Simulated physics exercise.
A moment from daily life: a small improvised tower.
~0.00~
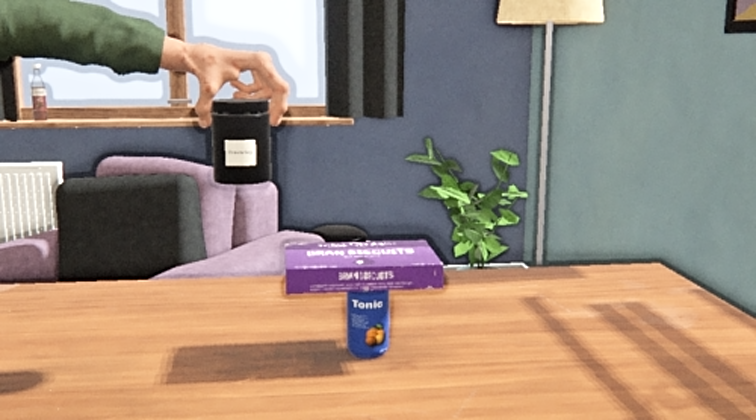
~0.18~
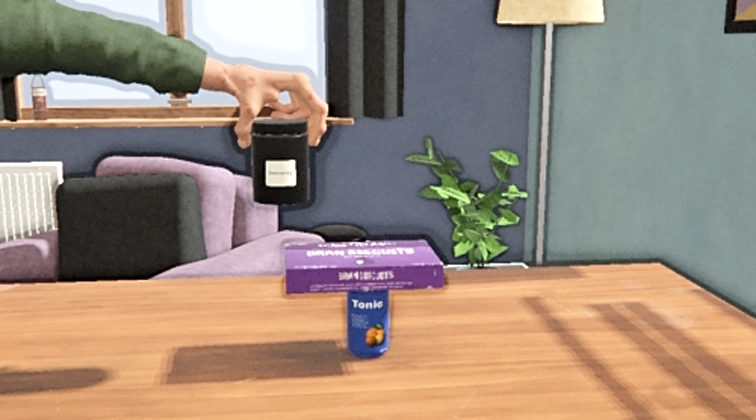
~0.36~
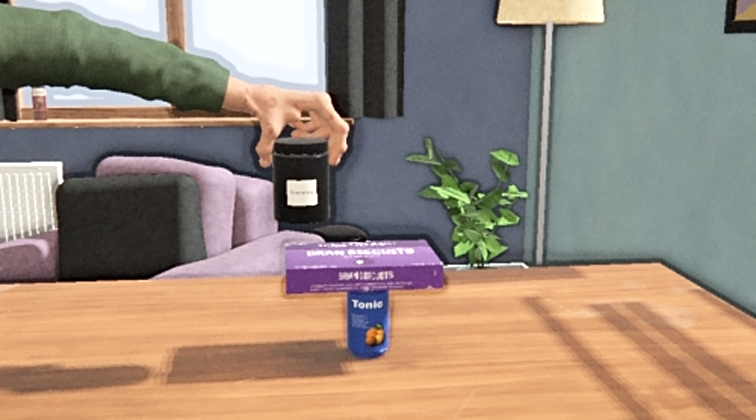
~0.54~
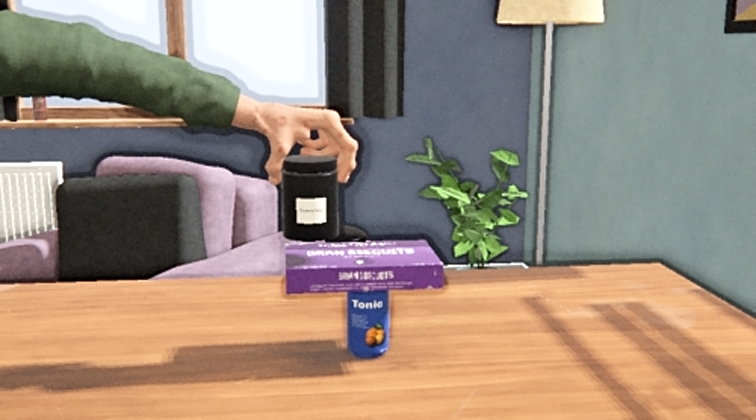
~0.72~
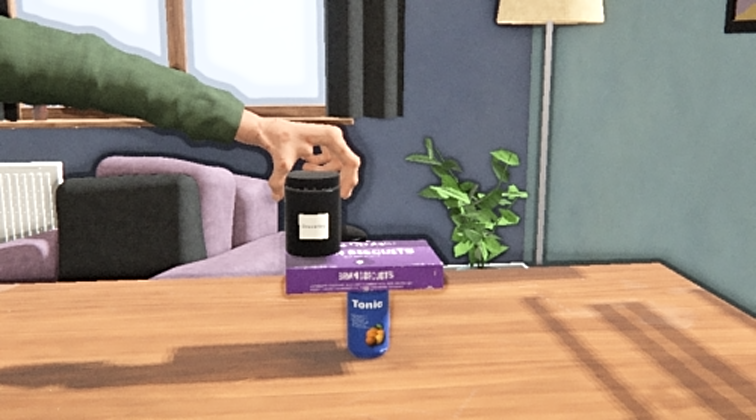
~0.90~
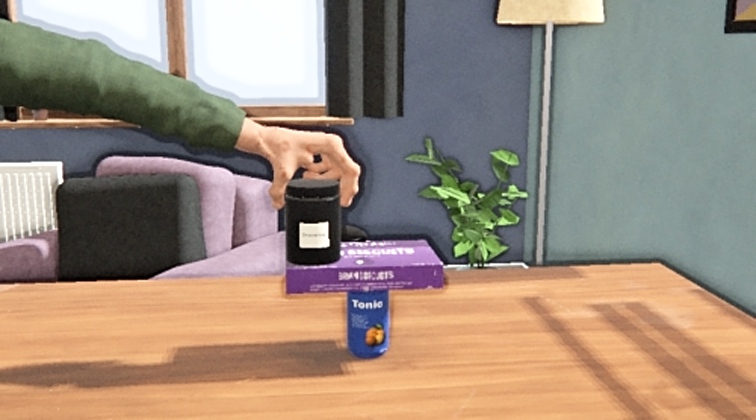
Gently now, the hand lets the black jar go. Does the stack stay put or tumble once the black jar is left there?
It will not stand firm.
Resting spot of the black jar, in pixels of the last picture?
About (241, 351).
Around 1.40 s, black jar now fallen; purple packet on its side.
Around 1.70 s, purple packet now fallen.
Finally (2.4 s), fallen, purple packet and black jar; blue can still in place. Final places as the last picture's camera would see them, black jar near (241, 351). The stack gives way.
